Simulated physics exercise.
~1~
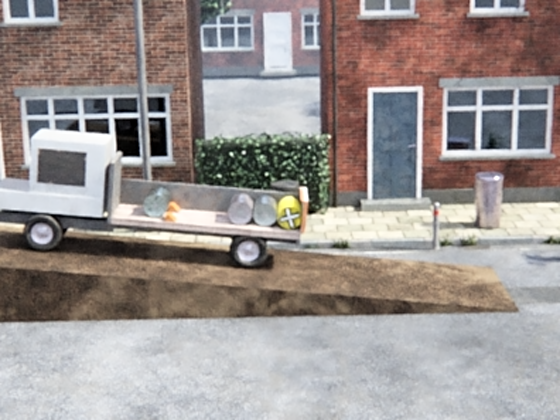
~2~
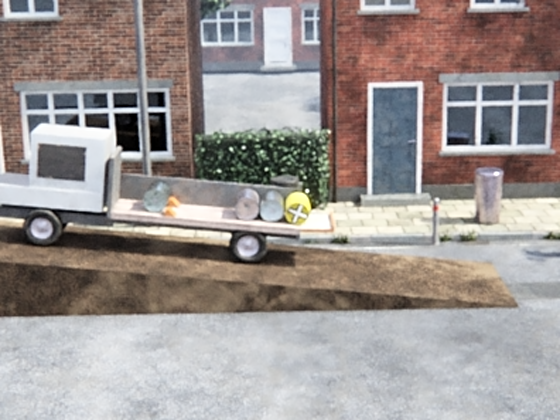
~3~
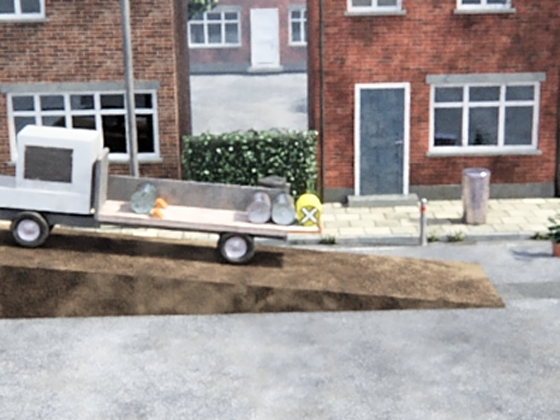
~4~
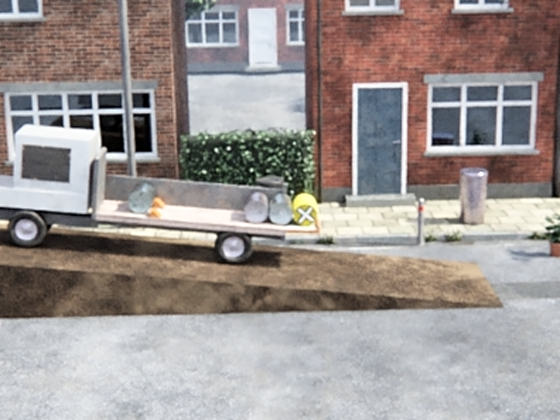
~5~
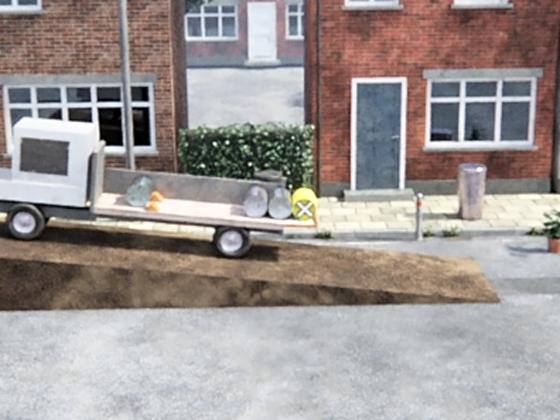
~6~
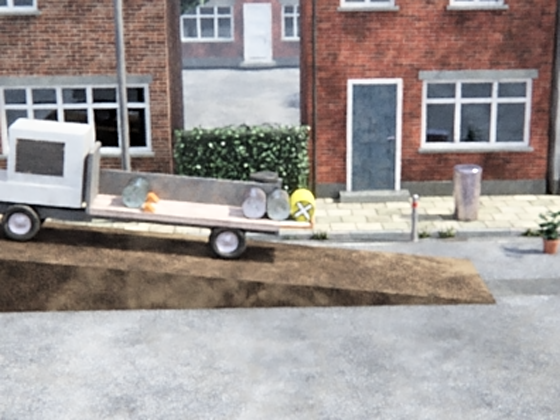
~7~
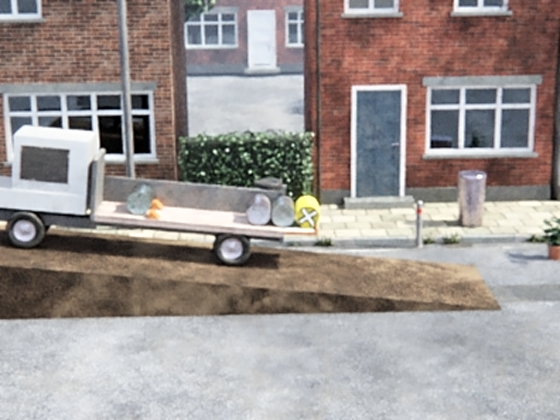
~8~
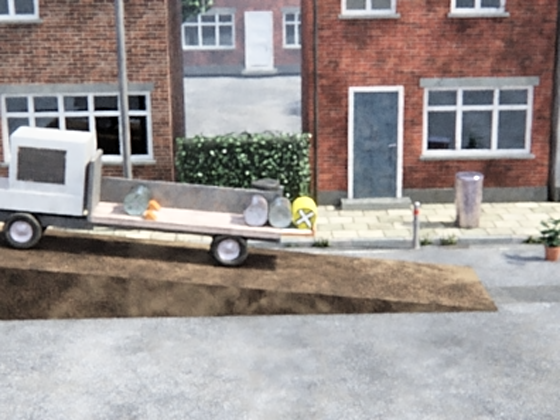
The footage shows a pick-up standing nose-up on a dirt ramp before brick houses as its tailgate drops open; the yellow keg marked with a white cross rolls right onto the gate with clear kegs close behind, and settles there, staying aboard at the end.
